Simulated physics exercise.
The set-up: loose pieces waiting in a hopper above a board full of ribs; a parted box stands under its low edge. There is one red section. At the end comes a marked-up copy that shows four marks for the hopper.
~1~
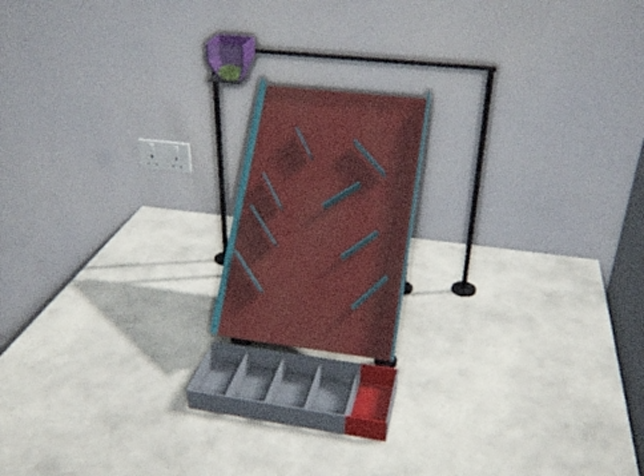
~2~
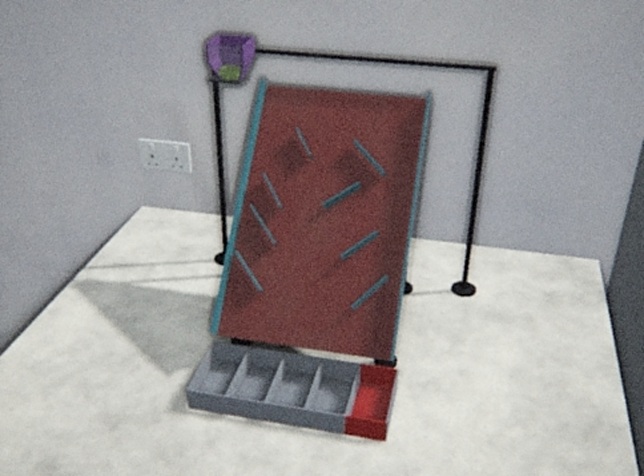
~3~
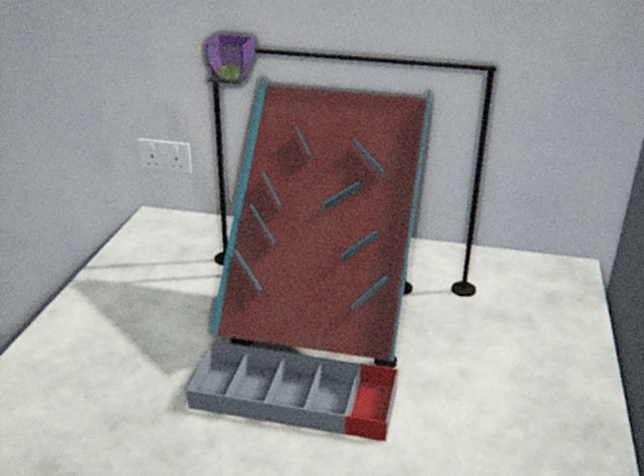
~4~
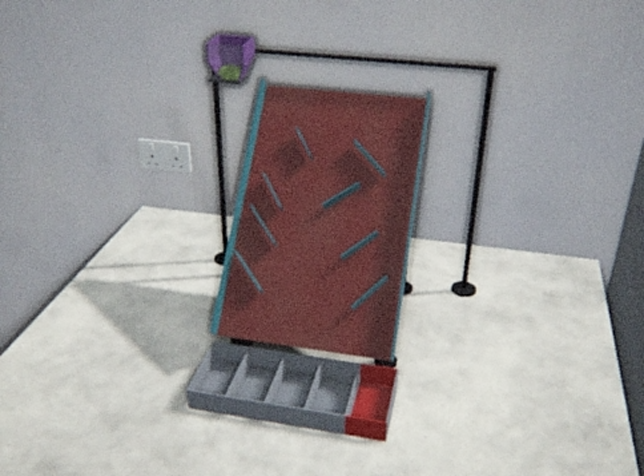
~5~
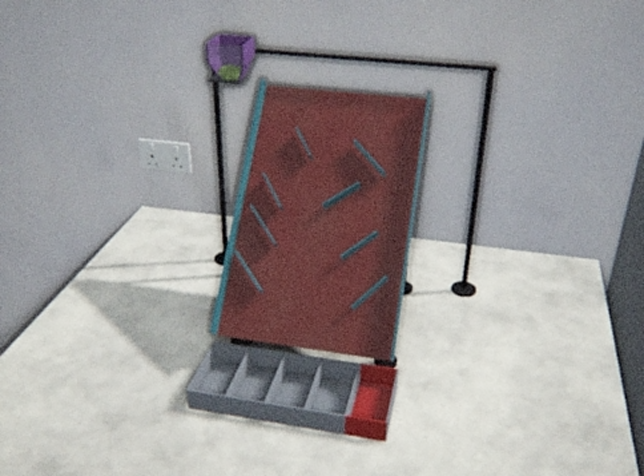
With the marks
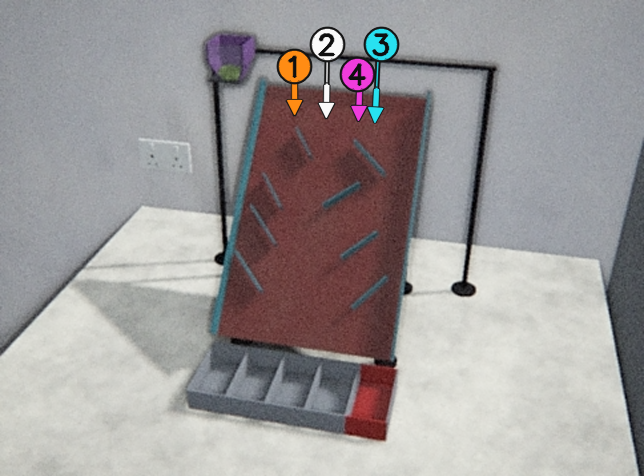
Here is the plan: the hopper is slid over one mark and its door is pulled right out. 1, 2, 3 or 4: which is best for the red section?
Best: 3.
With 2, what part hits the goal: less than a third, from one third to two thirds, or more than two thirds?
It is less than a third.
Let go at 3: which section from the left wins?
It is the fifth one.
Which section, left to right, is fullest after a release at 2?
It is the second one.
On the marked copy, mark 1 meets the board at (294, 109); mark 2 meets the board at (326, 112); mark 3 meets the board at (375, 117); mark 4 meets the board at (358, 115).
If 1 is chosen, just a few in the red section, the larger part in other sections, about a tenth held on the board, about a tenth outside the box.
If 2 is chosen, not one piece in the red section, almost all in other sections, about a tenth outside the box.
If 3 is chosen, the larger part in the red section, about a tenth in other sections, about a tenth outside the box.
If 4 is chosen, roughly a third in the red section, roughly half in other sections, about a tenth outside the box.
